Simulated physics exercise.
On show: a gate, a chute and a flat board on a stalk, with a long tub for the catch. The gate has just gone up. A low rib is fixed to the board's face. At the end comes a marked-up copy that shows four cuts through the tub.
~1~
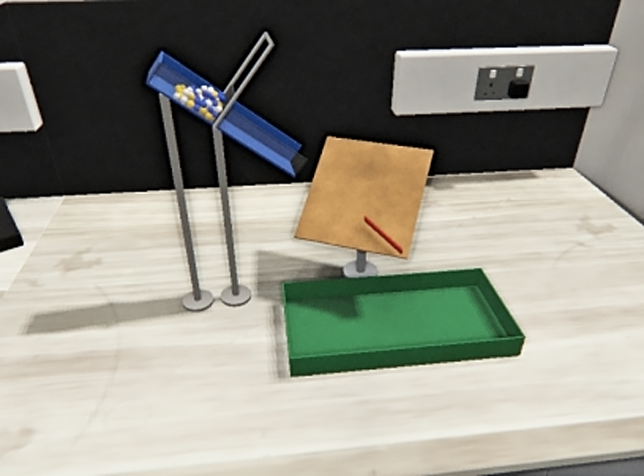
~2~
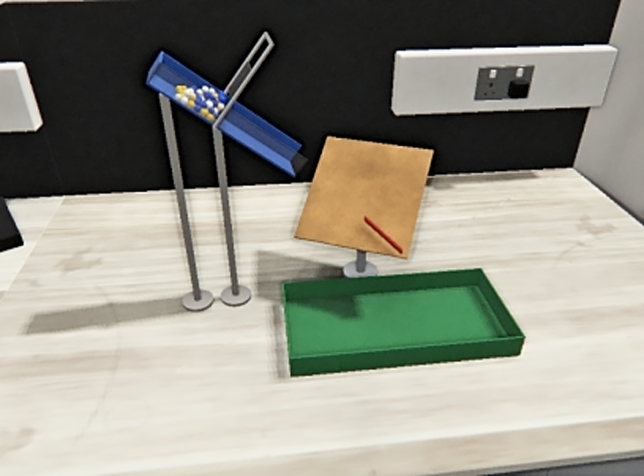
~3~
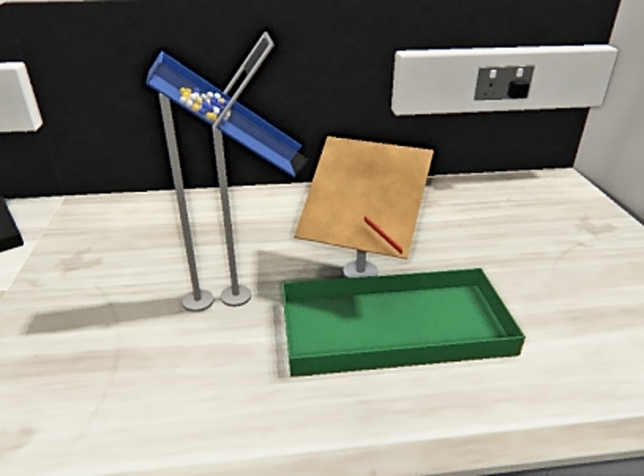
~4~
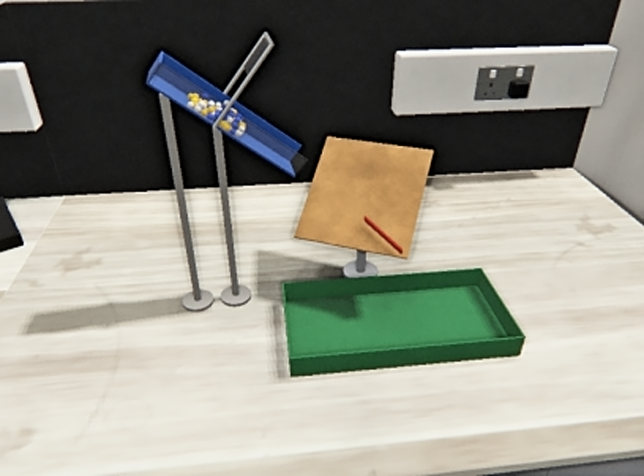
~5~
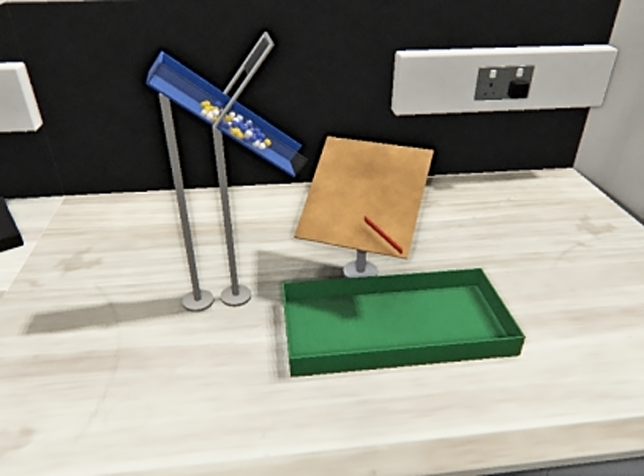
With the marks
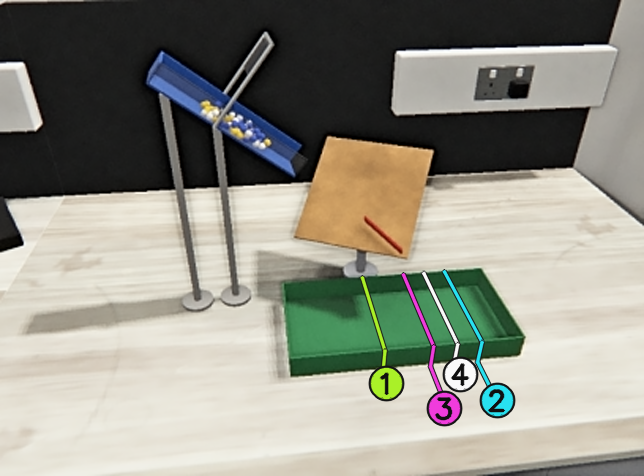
A cluster of small blue, white and yellow beads slid down a sloping blue chute, slowly at first, then spread out past the raised gate, while the tilted board and empty green tub stayed still.
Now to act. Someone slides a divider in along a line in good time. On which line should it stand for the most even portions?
Line 1.
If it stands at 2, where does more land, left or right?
The left side.
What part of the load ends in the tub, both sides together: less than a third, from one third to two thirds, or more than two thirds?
About that: More than two thirds.
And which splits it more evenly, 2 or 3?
It is 3.
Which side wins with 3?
More lands on the left.
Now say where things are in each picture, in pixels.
In the first frame, load behind the gate at (205, 101), round plastic beads; lip of the chute at (292, 169), sloping fairly steeply.
In the second frame, middle of the board at (365, 193), tilted fairly steeply; middle of its low edge at (349, 247); of its high edge at (379, 143).
In the third frame, front corners of the tub at (290, 358) and (525, 337), empty; front of the load at (225, 118).
In the fourth frame, middle of the load at (223, 113); its front at (241, 129), about a third of the way to the lip; rib from (364, 216) to (401, 249).
In the fifth frame, middle of the load at (234, 127); its front at (265, 145), about two thirds of the way to the lip.
On the marked copy, line 1 crosses the front rim at (384, 350); line 2 crosses the front rim at (481, 341); line 3 crosses the front rim at (433, 345); line 4 crosses the front rim at (457, 343).
With 1, of what is caught, about half on the left of the divider, about half on the right.
With 2, of what is caught, all on the left of the divider, none on the right.
With 3, of what is caught, most on the left of the divider, a small part on the right.
With 4, of what is caught, nearly all on the left of the divider, a stray few on the right.
